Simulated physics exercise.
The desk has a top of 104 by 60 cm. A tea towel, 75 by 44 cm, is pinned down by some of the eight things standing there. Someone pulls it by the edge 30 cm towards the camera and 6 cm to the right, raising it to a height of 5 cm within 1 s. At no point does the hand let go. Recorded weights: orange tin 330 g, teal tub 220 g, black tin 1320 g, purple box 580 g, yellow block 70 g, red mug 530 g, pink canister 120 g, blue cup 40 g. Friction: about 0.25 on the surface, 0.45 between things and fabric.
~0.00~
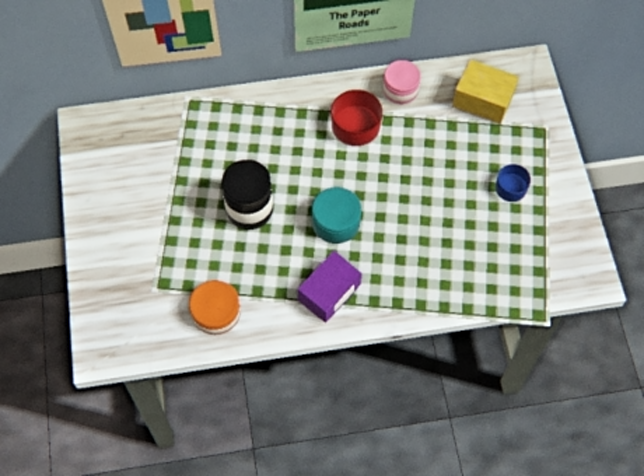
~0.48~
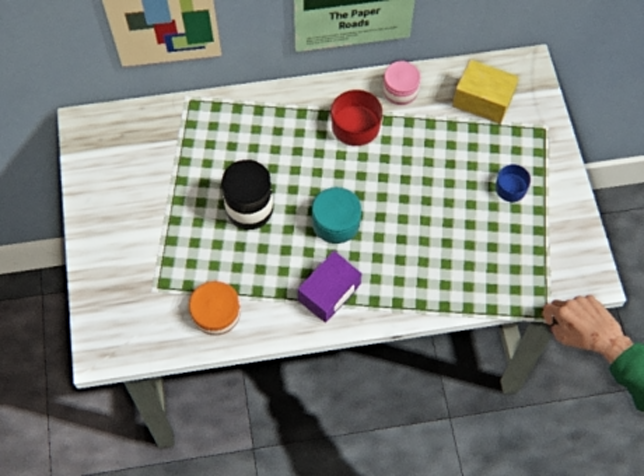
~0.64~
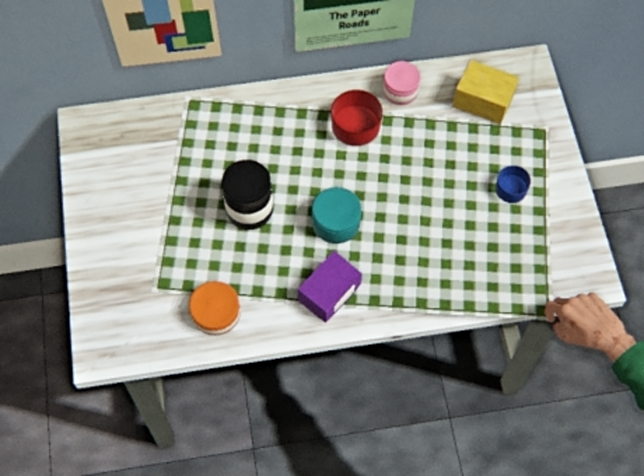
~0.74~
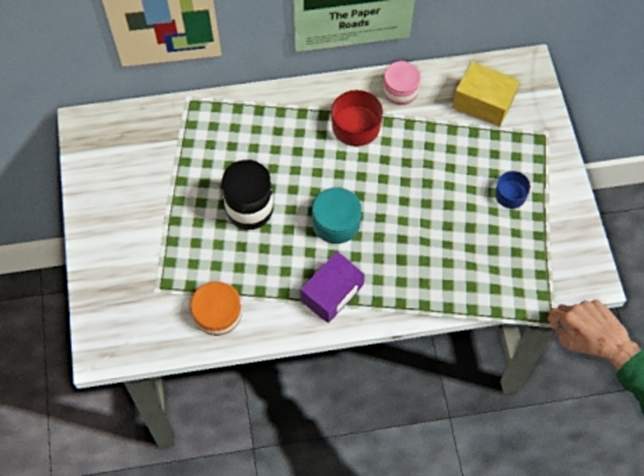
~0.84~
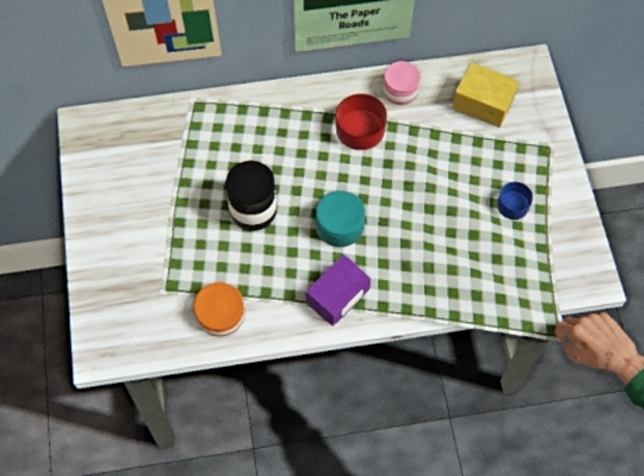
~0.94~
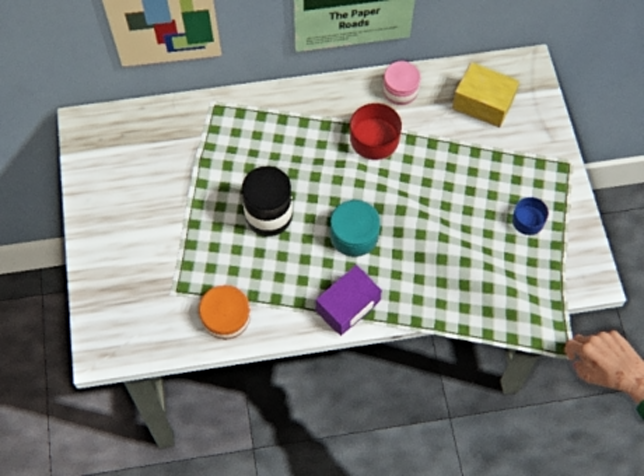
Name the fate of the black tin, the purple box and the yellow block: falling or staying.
Black tin: Safe. Purple box: Lost. Yellow block: Safe.
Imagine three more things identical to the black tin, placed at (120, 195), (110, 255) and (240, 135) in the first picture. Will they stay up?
In order: Holds on; holds on; holds on.
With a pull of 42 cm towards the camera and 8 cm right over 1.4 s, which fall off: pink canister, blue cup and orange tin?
Outcome: Pink canister is still there; blue cup leaves the top; orange tin leaves the top.
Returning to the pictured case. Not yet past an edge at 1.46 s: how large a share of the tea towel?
I'd estimate close to 60 per cent.
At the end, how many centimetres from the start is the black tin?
Black tin: 25 cm.
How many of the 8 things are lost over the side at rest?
Total: 3.
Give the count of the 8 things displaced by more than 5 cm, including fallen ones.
The count is 6.
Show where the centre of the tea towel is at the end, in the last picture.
Near (475, 301).
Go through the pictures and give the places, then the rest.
In the first frame, shows, black tin (246, 180); purple box (330, 280); yellow block (488, 83); tea towel corners (152, 292) (186, 97) (548, 125) (549, 326).
In the second frame, shows, tea towel corners (152, 292) (186, 97); grip (551, 323).
In the third frame, shows, tea towel corners (152, 292) (186, 97); grip (553, 321).
In the fourth frame, shows, purple box (333, 281); yellow block (488, 85); blue cup (514, 185); tea towel corners (154, 292) (186, 97); grip (557, 328).
In the fifth frame, shows, teal tub (341, 212); black tin (250, 181); red mug (361, 115); tea towel corners (160, 294) (191, 98); grip (564, 341).
In the sixth frame, shows, black tin (266, 187); purple box (349, 294); yellow block (488, 86); tea towel corners (170, 295) (211, 101) (574, 161); grip (573, 359).
After 1.1 s, 85 % of the tea towel is still over the top; black tin 11 cm off its start, purple box 10 cm off its start, blue cup 17 cm off its start.
After 1.3 s, 75 % of the tea towel is still over the top; black tin 17 cm off its start, purple box 16 cm off its start, blue cup 26 cm off its start.
After 1.5 s, 60 % of the tea towel is still over the top; purple box over the edge, black tin 24 cm off its start at (361, 237), blue cup 34 cm off its start at (621, 324).
After 1.6 s, 55 % of the tea towel is still over the top; purple box over the edge, black tin 27 cm off its start, blue cup over the edge.
After 3.2 s, 55 % of the tea towel is still over the top; purple box over the edge, black tin 27 cm off its start at (372, 247), yellow block 1 cm off its start at (488, 86), blue cup over the edge.
